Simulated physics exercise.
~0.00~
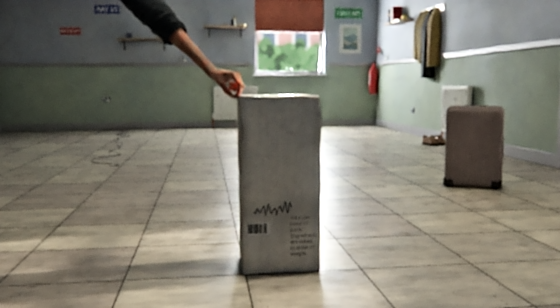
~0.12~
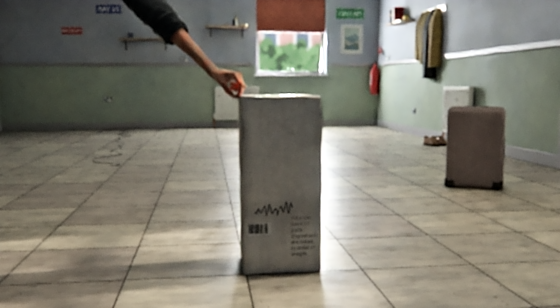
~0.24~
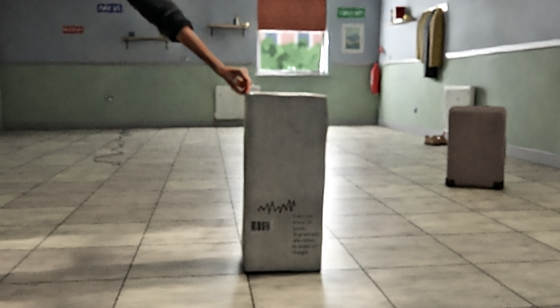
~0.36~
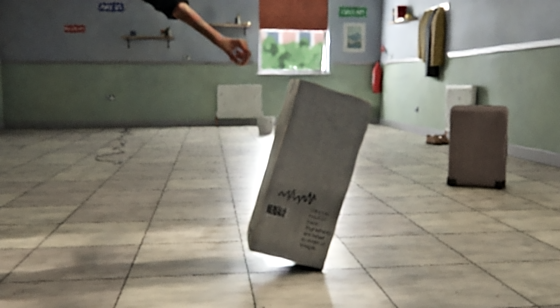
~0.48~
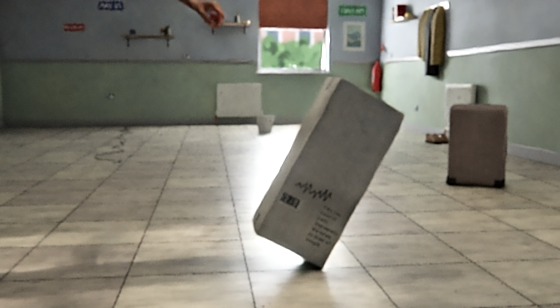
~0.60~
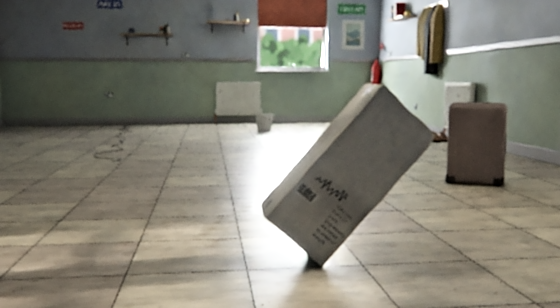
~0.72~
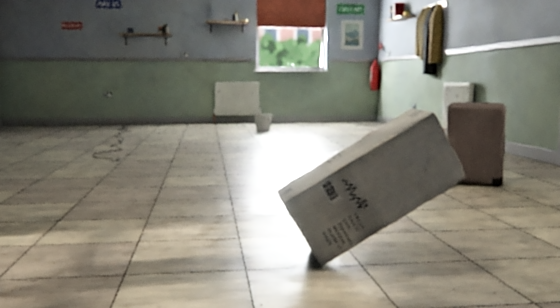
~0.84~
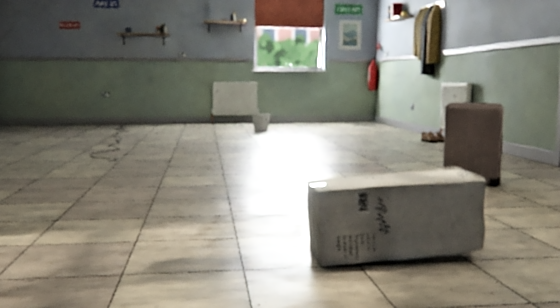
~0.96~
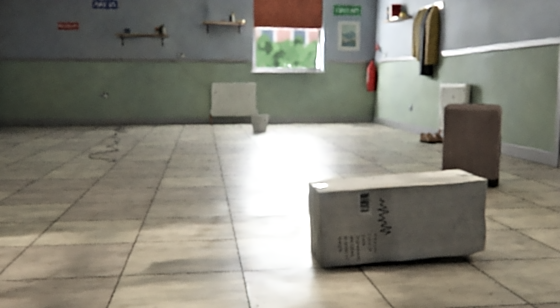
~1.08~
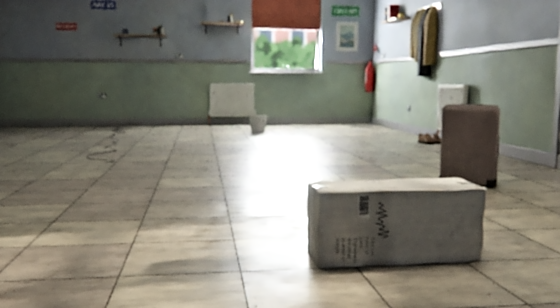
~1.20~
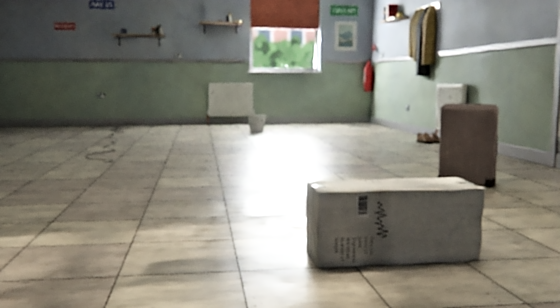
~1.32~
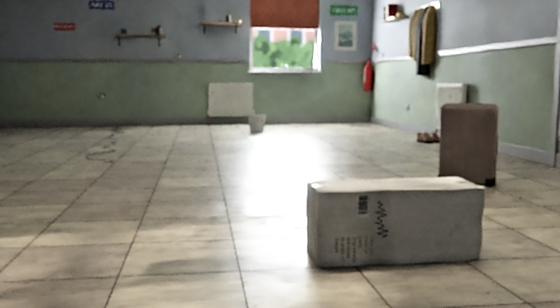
The clip shows a hand resting on top of a tall white box standing on a tiled floor, with a suitcase behind it to the right. The hand lets go and draws back as the box tips to the right, topples and ends lying on its side.
